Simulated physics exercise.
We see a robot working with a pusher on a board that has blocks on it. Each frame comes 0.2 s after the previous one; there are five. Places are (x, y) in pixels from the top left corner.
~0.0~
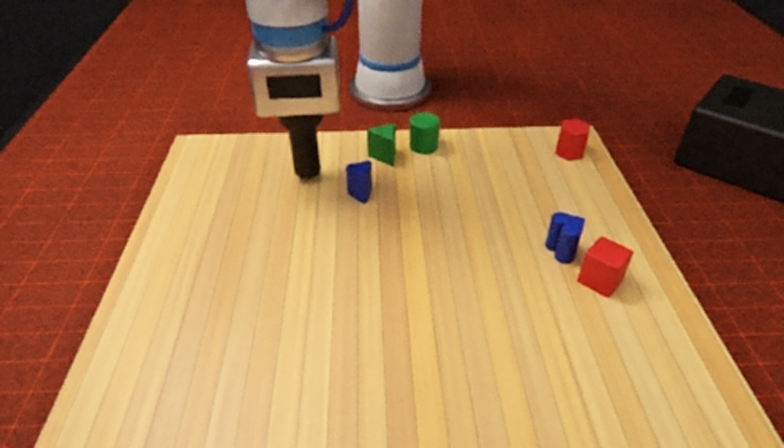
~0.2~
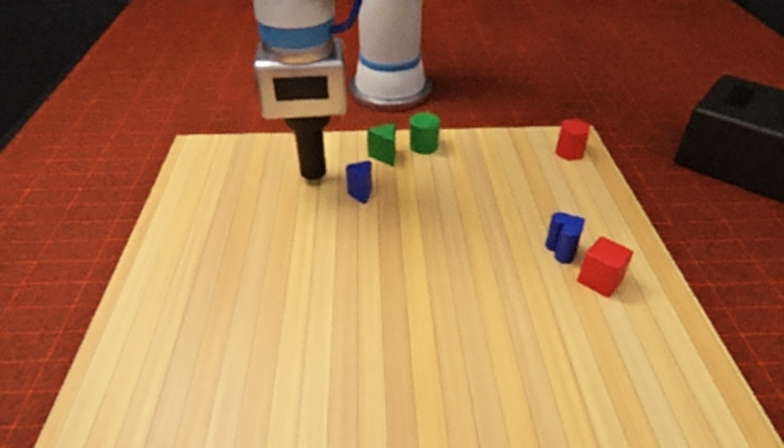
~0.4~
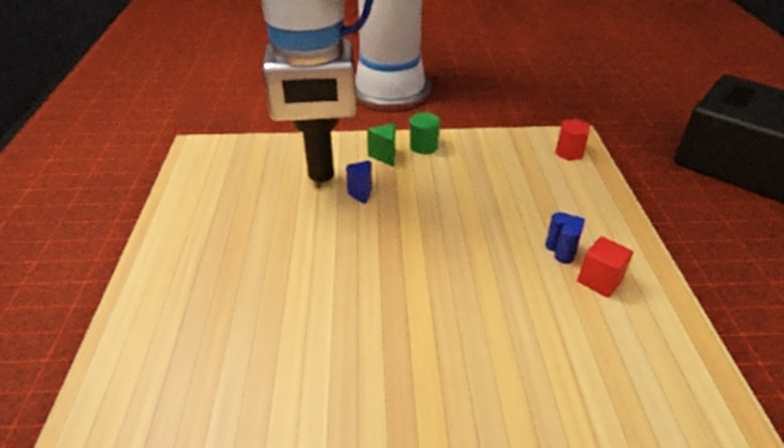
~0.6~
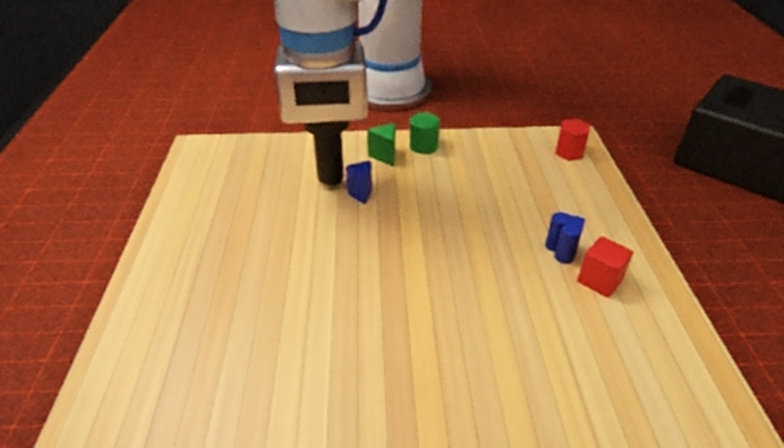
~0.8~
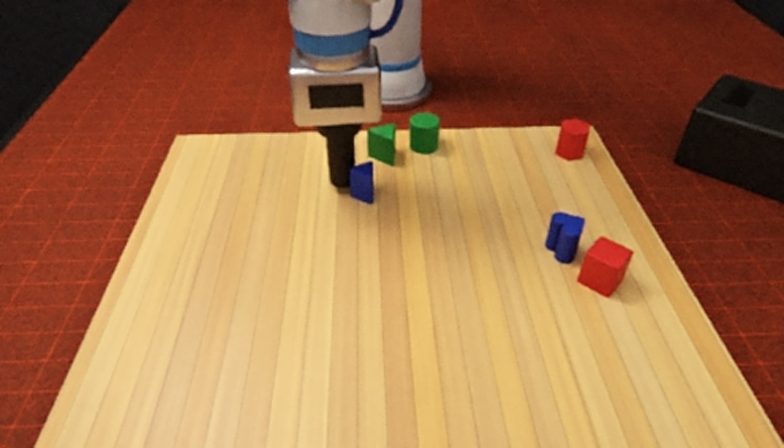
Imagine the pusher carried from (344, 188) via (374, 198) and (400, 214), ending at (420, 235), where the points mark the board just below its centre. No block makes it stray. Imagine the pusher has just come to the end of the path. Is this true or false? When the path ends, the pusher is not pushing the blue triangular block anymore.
That claim is true.
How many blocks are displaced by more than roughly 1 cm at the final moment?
My guess is one.
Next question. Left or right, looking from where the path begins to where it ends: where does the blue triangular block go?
It goes left.
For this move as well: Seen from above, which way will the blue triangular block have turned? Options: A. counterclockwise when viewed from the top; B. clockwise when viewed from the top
A
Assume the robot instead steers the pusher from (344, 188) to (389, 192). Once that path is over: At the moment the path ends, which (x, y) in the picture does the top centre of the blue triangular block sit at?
It sits at (398, 177).
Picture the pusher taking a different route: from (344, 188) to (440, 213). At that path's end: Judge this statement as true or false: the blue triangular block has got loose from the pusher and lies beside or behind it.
My answer: False.
The first path, step by step. One third of the way, pusher at (375, 190); blue triangular block at (396, 177), turned 30° anticlockwise.
Two thirds of the way, pusher at (401, 206); blue triangular block at (426, 189), turned 55° anticlockwise.
At the end, pusher at (421, 227); blue triangular block at (438, 193), turned 85° anticlockwise; green triangular block still.
